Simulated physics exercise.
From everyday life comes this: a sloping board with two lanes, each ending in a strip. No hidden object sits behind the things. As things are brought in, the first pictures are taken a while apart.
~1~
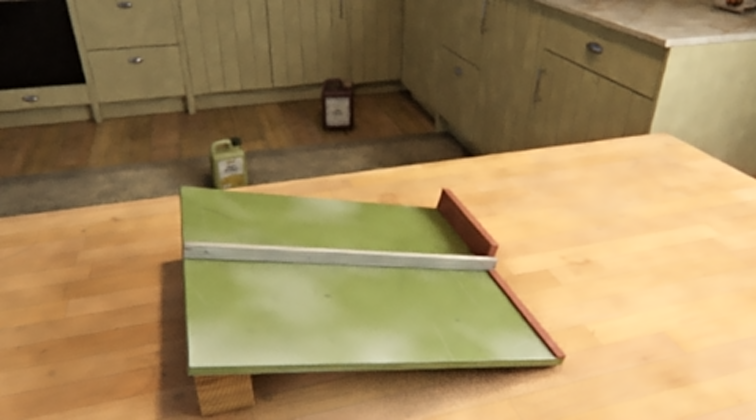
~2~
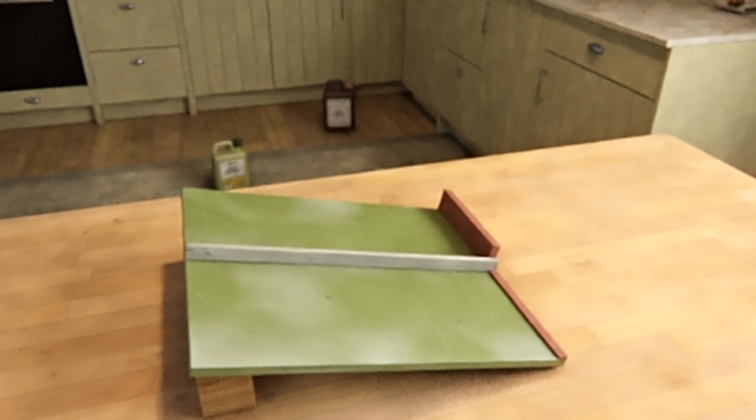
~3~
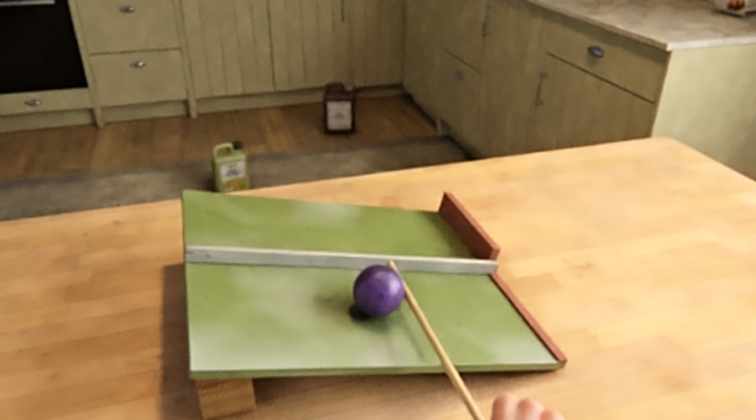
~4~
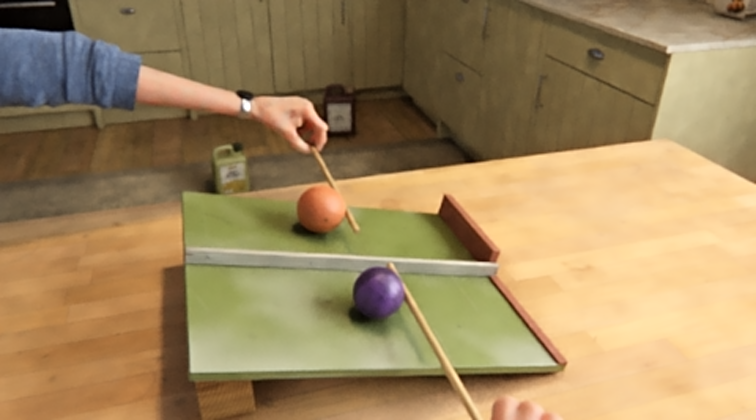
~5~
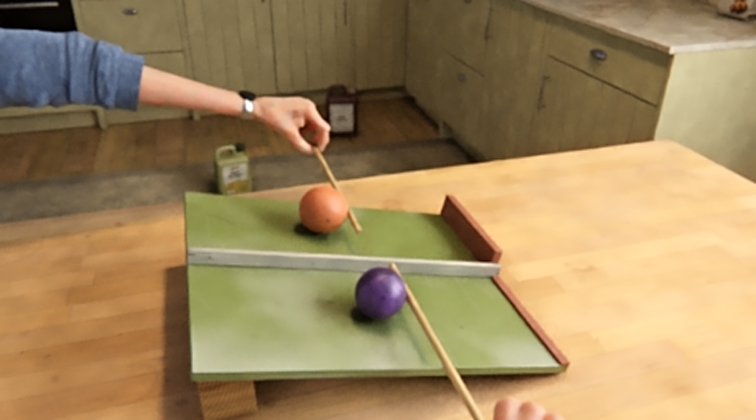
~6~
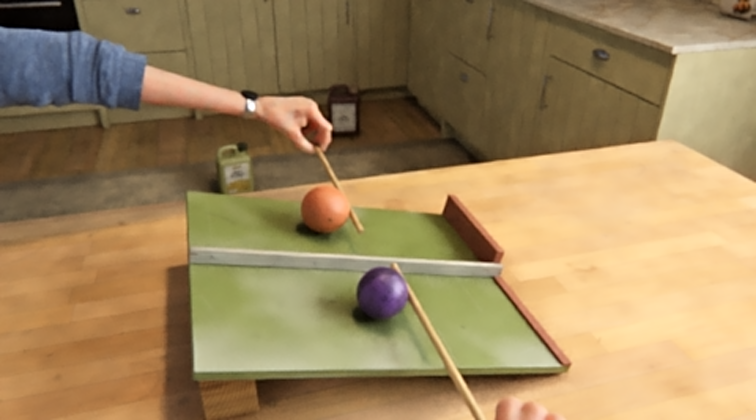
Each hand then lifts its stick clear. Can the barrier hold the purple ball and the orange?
Trial note - purple ball drops off the end; orange stays put.
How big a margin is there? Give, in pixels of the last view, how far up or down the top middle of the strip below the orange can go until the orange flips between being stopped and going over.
Down by 12 pixels.
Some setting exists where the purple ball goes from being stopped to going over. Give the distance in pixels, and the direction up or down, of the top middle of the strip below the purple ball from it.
Move it 8 pixels upward and it flips.
Then, 0.46 s past the last view, purple ball rolling on the board near (486, 297); orange rolling on the board near (414, 218).
Then, 0.92 s past the last view, purple ball off the board near (689, 278); orange resting against the strip near (451, 221).
Then, 1.32 s past the last view, purple ball off the board; orange resting against the strip near (451, 221).
Finally, the purple ball rolls off the board; the orange stops on the board, near (451, 221).
